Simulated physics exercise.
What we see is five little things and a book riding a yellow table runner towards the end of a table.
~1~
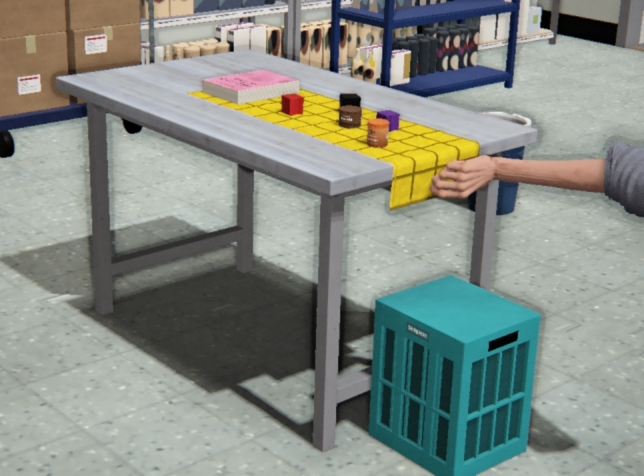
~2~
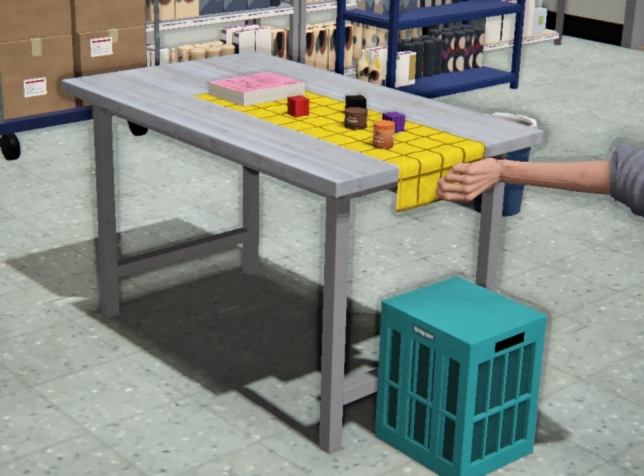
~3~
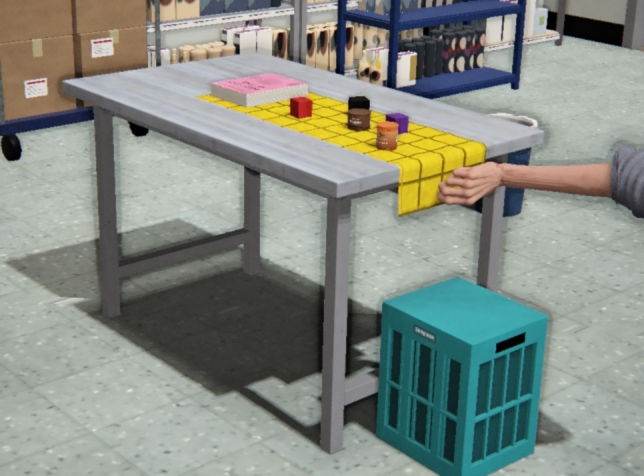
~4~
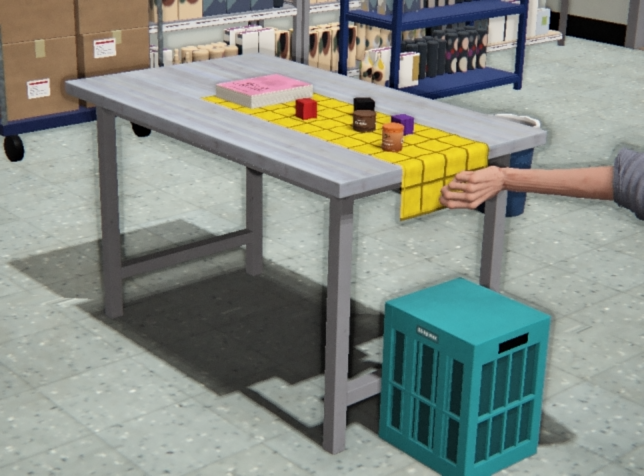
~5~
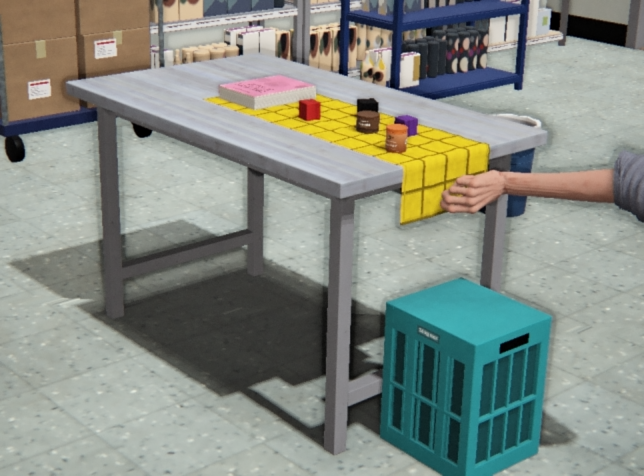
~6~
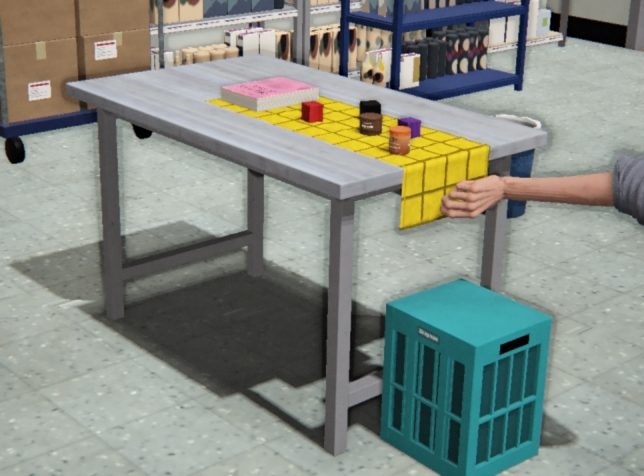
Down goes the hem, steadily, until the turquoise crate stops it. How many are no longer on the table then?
Over the edge go two.
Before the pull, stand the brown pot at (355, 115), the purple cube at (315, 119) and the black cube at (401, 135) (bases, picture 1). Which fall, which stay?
The brown pot stays on, the purple cube keeps its place on top, the black cube falls.
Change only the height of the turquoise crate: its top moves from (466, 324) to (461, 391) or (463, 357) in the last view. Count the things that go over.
It would be 4 and 3.
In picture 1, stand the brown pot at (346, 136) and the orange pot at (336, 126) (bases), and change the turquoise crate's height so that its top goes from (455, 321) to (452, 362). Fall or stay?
The brown pot goes over, the orange pot drops off.
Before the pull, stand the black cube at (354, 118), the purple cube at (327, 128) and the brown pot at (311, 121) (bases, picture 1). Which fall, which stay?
The black cube keeps its place on top, the purple cube stays on, the brown pot does not fall.
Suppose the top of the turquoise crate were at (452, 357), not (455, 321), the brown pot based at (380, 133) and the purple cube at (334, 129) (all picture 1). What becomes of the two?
The brown pot drops off, the purple cube goes over.
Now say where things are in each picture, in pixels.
Hem (390, 210); orange pot (378, 121); purple cube (388, 112); brown pot (351, 108); black cube (350, 95); red cube (293, 96); top of the crate (455, 321), in the first picture.
Hem (396, 212); orange pot (384, 123), in the second picture.
Hem (399, 217); purple cube (397, 115), in the third picture.
Hem (400, 221); brown pot (365, 113); top of the crate (465, 323), in the fourth picture.
Hem (400, 225); black cube (368, 100), in the fifth picture.
Hem (399, 230); orange pot (400, 129); purple cube (409, 119); brown pot (371, 116); black cube (371, 102); red cube (313, 103), in the sixth picture.
Early on, hem near (443, 264); orange pot gone.
Midway, hem on the crate; orange pot and purple cube gone.
Finally, hem on the crate; orange pot and purple cube gone. The table loses two.
